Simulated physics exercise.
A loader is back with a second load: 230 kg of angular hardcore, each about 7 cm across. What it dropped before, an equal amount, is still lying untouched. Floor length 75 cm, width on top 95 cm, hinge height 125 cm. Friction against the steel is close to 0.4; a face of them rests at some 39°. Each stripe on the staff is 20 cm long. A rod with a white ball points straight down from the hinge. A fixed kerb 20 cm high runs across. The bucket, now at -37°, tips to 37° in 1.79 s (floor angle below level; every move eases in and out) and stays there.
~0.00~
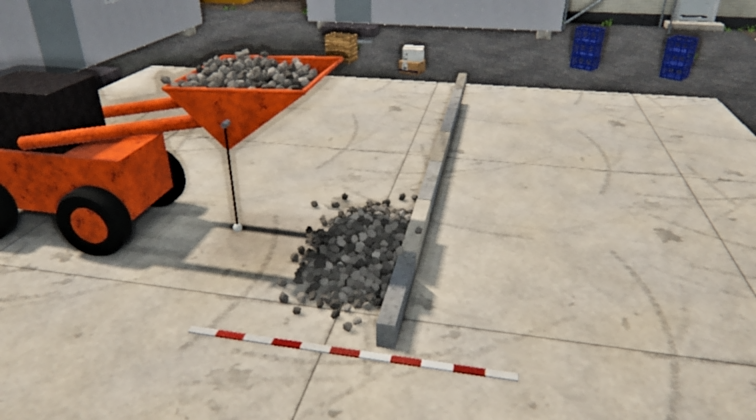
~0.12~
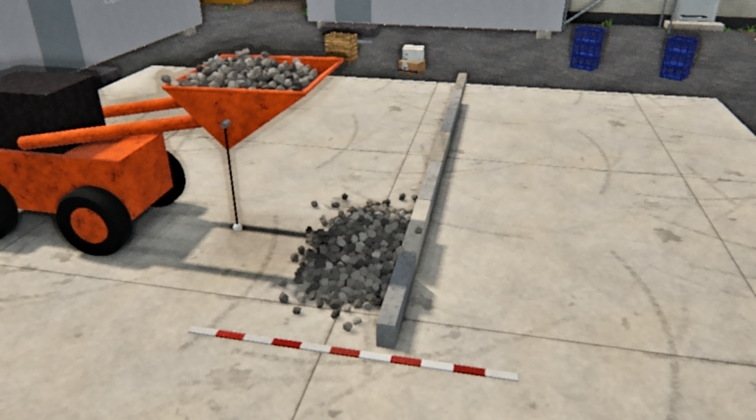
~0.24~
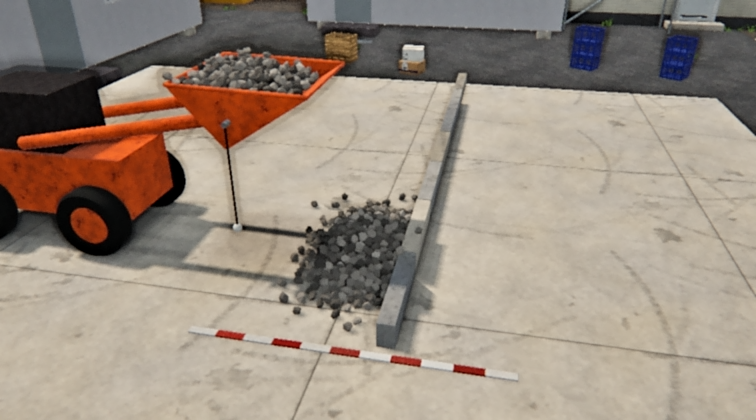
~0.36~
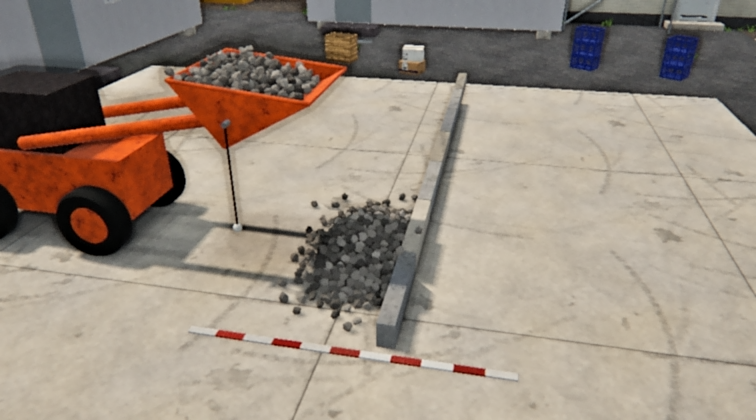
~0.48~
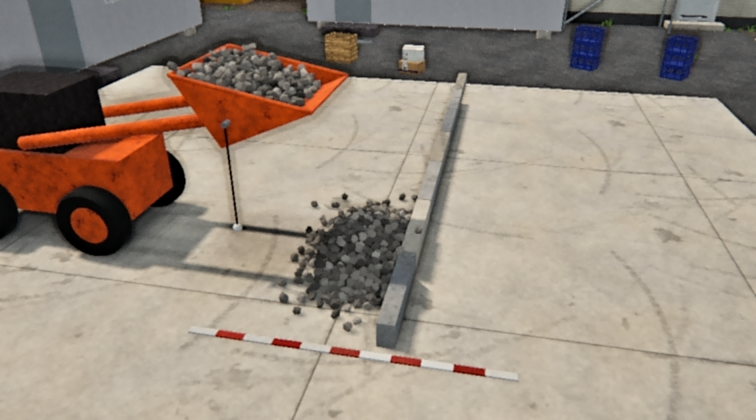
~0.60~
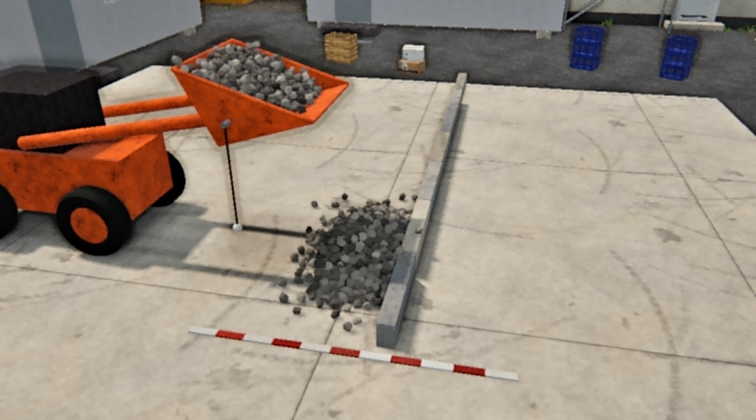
An orange loader with black wheels stands at the left of a pale concrete yard, seen from above at an angle, its raised bucket heaped with grey stones. Below, a dark grey stone pile lies against a long kerb, with a red-and-white staff in front and blue crates behind. The bucket slowly tilts, its right lip dipping slightly, while the stones ride along and the camera stays still.
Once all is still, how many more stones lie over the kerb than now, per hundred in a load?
Roughly 1 per cent of a load more.
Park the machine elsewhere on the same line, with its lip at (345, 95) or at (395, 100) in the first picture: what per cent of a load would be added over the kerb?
First some 15, then 85 per cent.
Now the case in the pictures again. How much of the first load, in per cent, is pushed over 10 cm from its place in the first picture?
Roughly 5 per cent of them.
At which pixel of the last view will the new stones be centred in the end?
Near (352, 235).
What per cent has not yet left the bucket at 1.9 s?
It holds some 45 per cent.
After 1.3 s the floor is at 25°; in per cent of one load, 100 in the bucket, 100 on this side of the kerb; the foremost stones are at (403, 245).
After 1.9 s the floor is at 37°; in per cent of one load, 44 in the bucket, 156 on this side of the kerb; the foremost stones are at (403, 245).
After 2.2 s the floor is at 37°; in per cent of one load, 8 in the bucket, 192 on this side of the kerb; the foremost stones are at (411, 236).
After 4.7 s the floor is at 37°; in per cent of one load, 0 in the bucket, 199 on this side of the kerb, 1 over the kerb; the foremost stones are at (449, 258). Net gain over the kerb, 1.
